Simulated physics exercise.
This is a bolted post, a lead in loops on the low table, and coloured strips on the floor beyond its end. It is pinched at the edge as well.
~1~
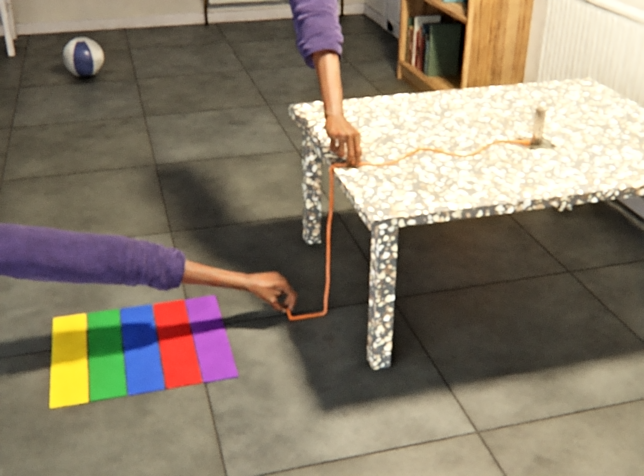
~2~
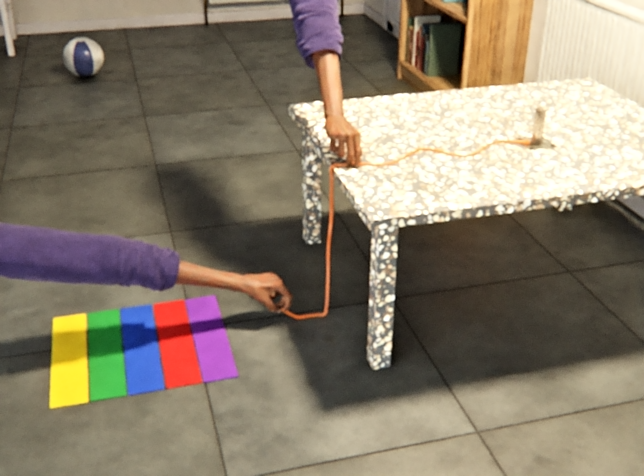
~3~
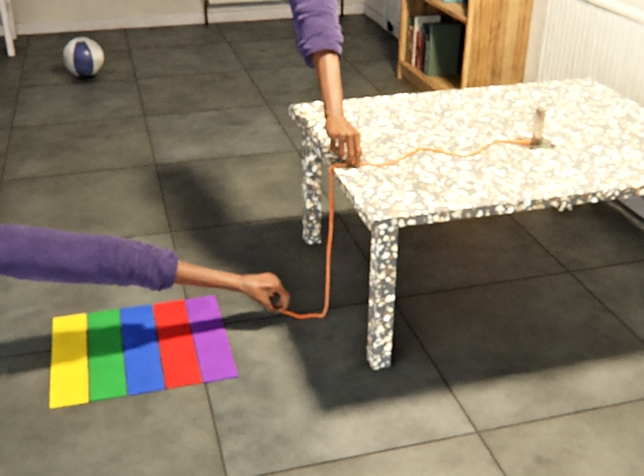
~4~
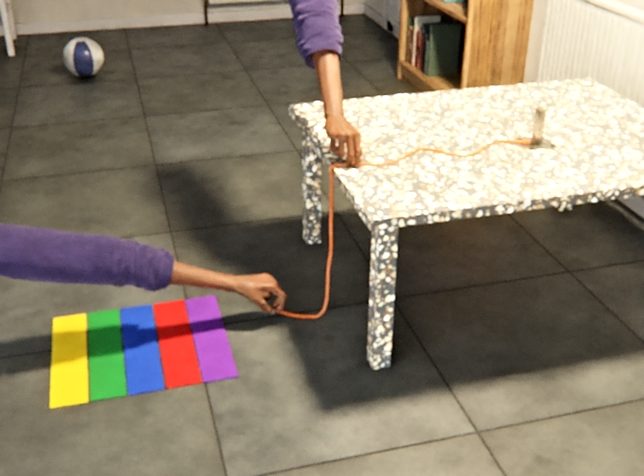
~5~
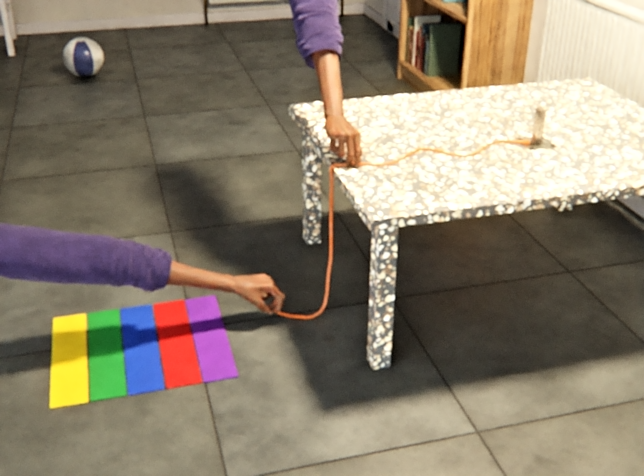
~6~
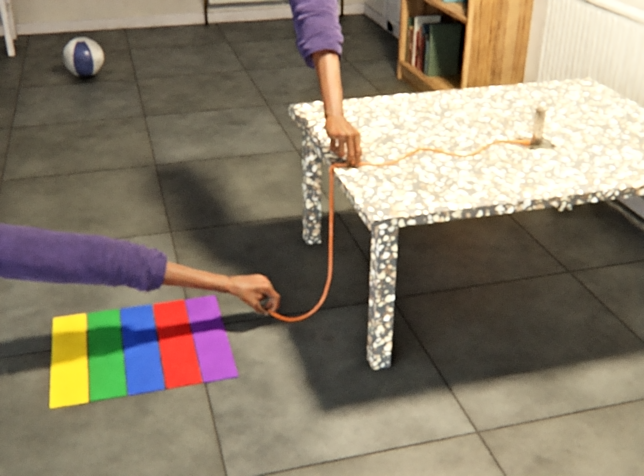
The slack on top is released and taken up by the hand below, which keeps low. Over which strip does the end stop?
It halts on the blue strip.
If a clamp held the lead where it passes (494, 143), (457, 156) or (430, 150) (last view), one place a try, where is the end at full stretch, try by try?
About (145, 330), (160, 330) and (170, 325).
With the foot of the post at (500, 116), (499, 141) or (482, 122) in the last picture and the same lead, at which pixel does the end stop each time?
In that order: (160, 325), (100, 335) and (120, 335).
A little later, end near (209, 320); over purple.
Next, end near (168, 326); over red.
When it is tight, end near (143, 330); over blue. Over blue.
